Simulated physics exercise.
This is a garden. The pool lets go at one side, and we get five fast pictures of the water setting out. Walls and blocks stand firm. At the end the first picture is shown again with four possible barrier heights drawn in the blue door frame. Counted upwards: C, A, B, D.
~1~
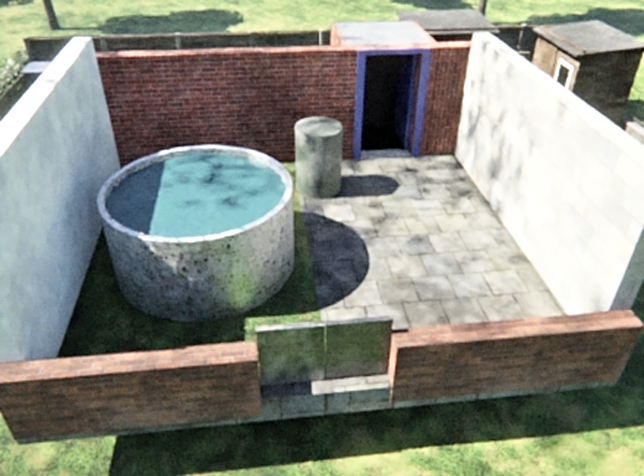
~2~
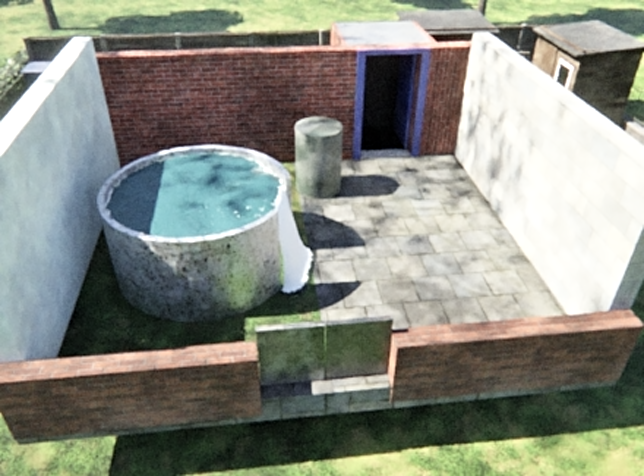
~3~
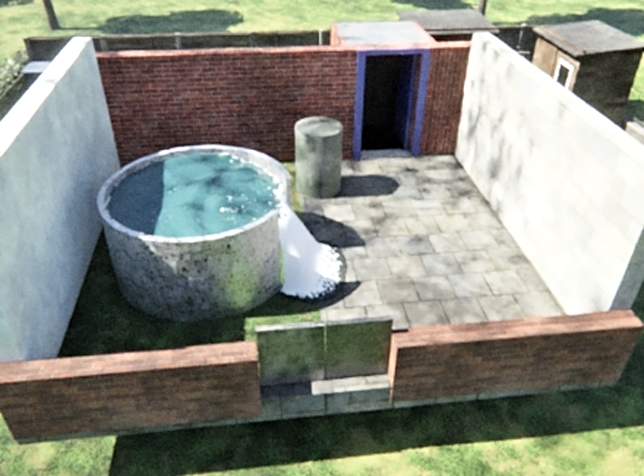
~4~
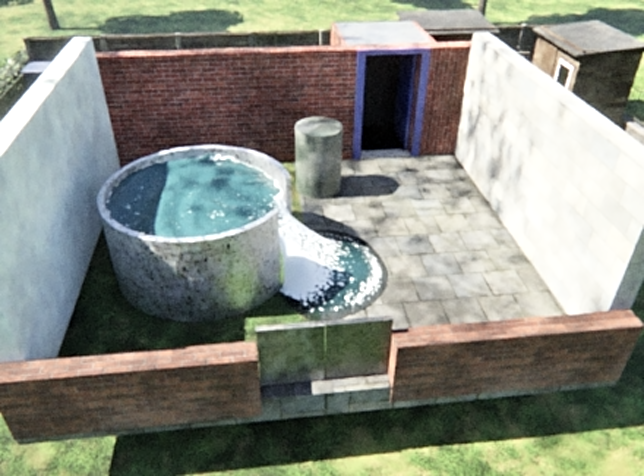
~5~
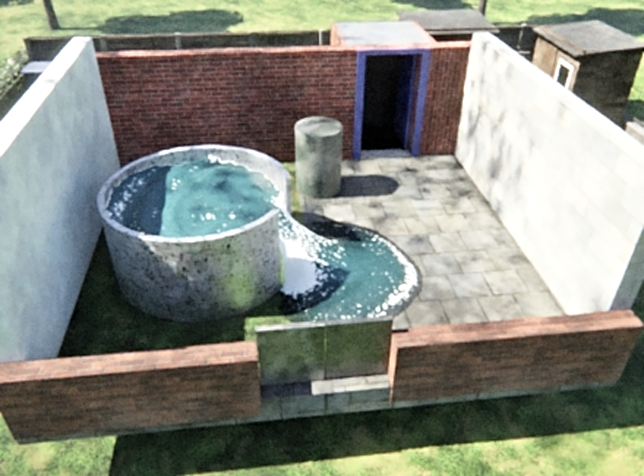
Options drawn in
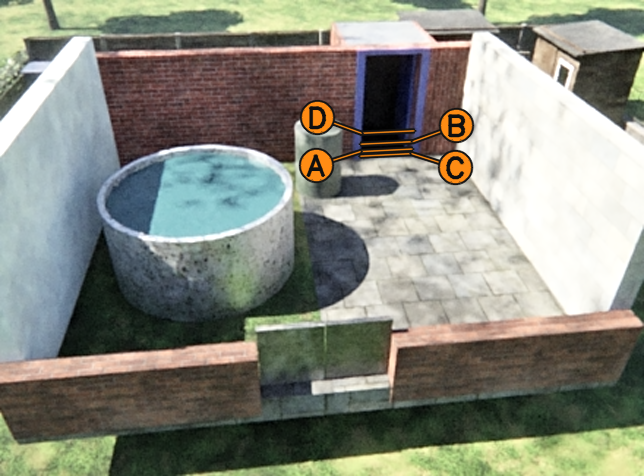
Water pouring from the right side of a round stone pool in a walled garden, foaming and spreading across the paving.
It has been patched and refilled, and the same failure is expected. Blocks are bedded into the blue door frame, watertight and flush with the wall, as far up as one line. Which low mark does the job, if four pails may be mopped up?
I would pick mark B.
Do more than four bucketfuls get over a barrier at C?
Yes, that goes wrong.
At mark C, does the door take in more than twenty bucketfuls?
Yes, clearly.
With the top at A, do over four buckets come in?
Yes, it does.
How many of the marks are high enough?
Two.
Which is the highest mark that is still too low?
It is A.
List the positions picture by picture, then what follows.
In the first frame, water in the pool at rest, its middle at (198, 193); foot of the blue doorway at (385, 157); shut gate at (325, 331).
In the second frame, 1 % of the ground under water, visible out to (297, 290).
In the third frame, 3 % of the ground under water, visible out to (337, 286).
In the fourth frame, 7 % of the ground under water, visible out to (382, 273).
In the fifth frame, 12 % of the ground under water, visible out to (416, 287).
In orange, A at (386, 150); B at (387, 142); C at (386, 154); D at (387, 132); from the bottom up C, A, B, D.
If A is chosen, about 13 bucketfuls get in.
If B is chosen, a splash gets over, under a bucket.
If C is chosen, dozens of bucketfuls pour in.
If D is chosen, nothing gets over.
